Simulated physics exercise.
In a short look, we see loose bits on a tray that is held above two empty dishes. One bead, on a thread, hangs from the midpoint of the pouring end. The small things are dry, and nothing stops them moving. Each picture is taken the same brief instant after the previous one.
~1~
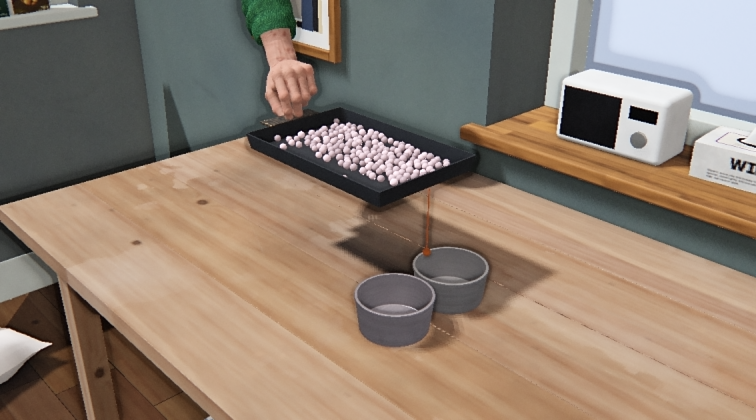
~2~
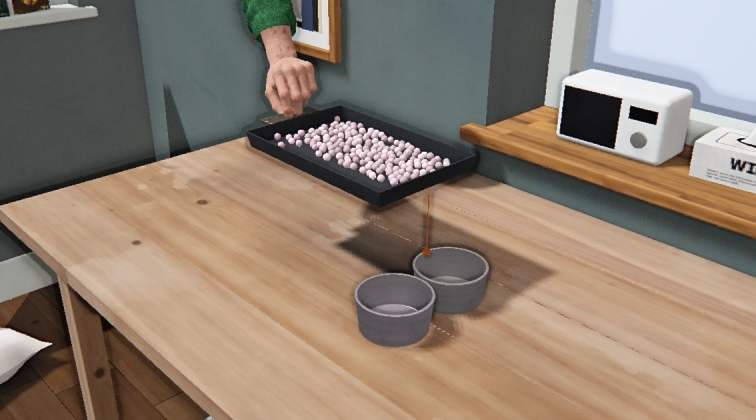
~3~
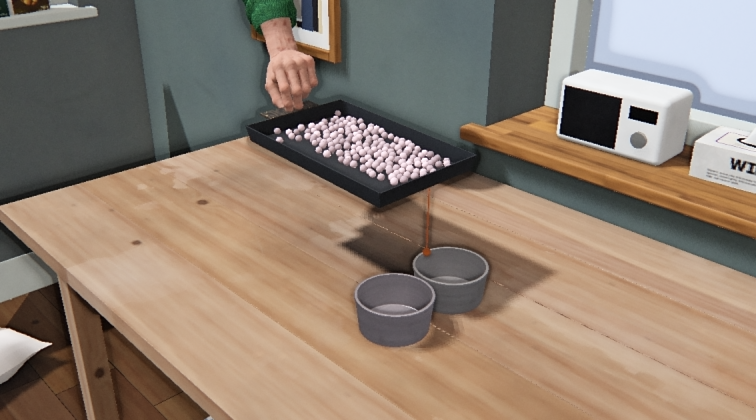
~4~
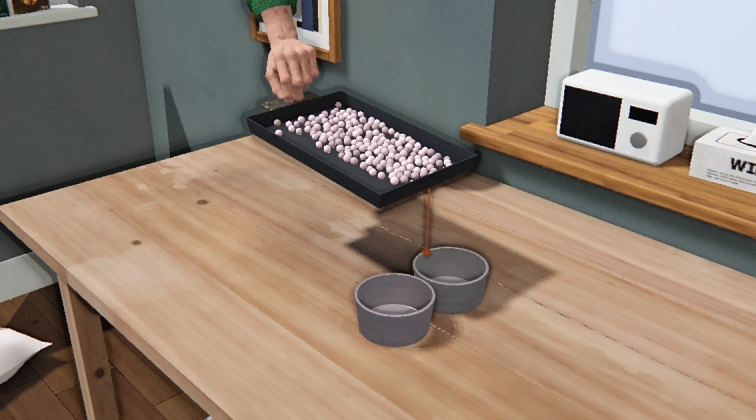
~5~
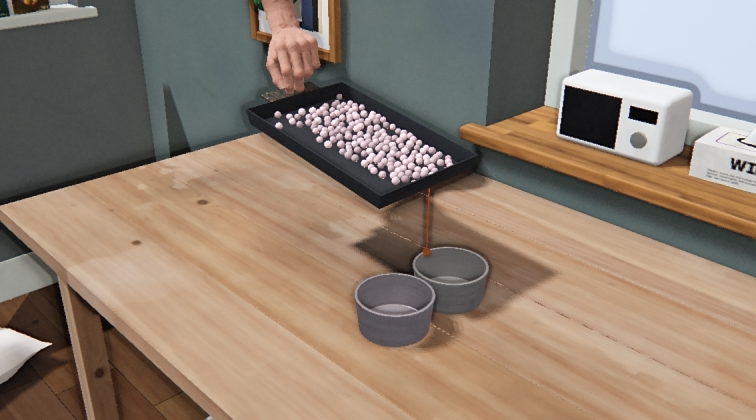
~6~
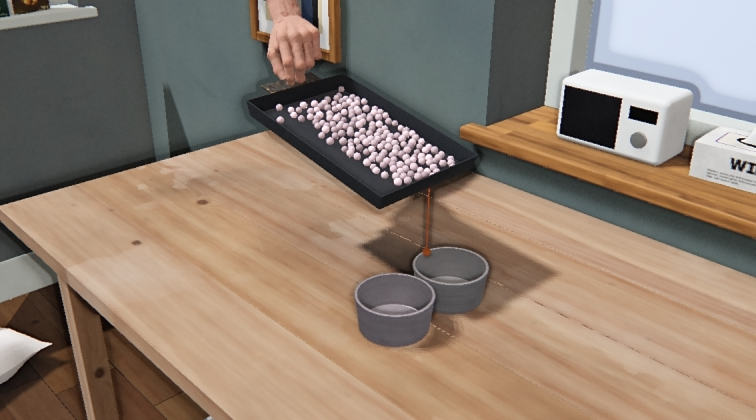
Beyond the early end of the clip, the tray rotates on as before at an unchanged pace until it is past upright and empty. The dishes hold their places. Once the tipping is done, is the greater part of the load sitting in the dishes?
Honestly, the catch comes out above half of the load.
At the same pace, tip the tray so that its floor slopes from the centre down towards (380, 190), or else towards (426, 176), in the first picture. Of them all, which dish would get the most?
Try one: The leftmost dish. Try two: The rightmost dish.
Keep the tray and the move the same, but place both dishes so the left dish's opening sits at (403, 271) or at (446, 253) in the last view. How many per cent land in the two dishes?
10, then 0 %.
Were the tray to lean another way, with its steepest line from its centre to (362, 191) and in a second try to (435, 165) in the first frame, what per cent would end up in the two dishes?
Shares: About 90 in a hundred, then about 10 in a hundred.
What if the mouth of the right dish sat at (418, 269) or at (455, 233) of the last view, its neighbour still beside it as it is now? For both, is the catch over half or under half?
Try 1: A minority of it. Try 2: A minority of it.
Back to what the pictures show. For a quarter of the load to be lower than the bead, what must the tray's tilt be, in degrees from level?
It's turned some 85 degrees by then.
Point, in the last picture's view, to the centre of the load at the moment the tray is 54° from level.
In the last view, the load is centred close to (416, 167).
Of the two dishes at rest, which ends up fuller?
More ends up in the dish to the left.
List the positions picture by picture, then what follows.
In the first frame, corners of the pouring end near (380, 190) and (471, 155), level; middle of the load near (374, 153), sugar pearls; left dish near (422, 323); right dish near (478, 292); bead on its thread near (427, 252).
In the second frame, corners of the pouring end near (380, 190) and (471, 155), level; middle of the load near (374, 152).
In the third frame, corners of the pouring end near (380, 191) and (471, 155), tipped barely, lowest at the left corner; middle of the load near (374, 150).
In the fourth frame, corners of the pouring end near (381, 192) and (472, 154), tipped a little, lowest at the left corner; middle of the load near (375, 145).
In the fifth frame, corners of the pouring end near (381, 193) and (473, 154), tipped a little, lowest at the left corner; middle of the load near (376, 142).
In the sixth frame, corners of the pouring end near (382, 194) and (473, 154), tipped a little, lowest at the left corner; middle of the load near (378, 139), near two thirds on the move; left dish near (422, 323); right dish near (478, 292).
Shortly afterwards, tray tipped steeply; all but a few on the tray; only a few outside both; only a few in the air.
Next, tray tipped right over; near a quarter on the tray; near a quarter in the left dish; a little in the right dish; a little outside both; near a quarter in the air.
Some moments later, tray tipped past a quarter turn; near half in the left dish; near a quarter in the right dish; near a quarter outside both.
In the end, tray tipped past a quarter turn; near half in the left dish; near a quarter in the right dish; near a quarter outside both.
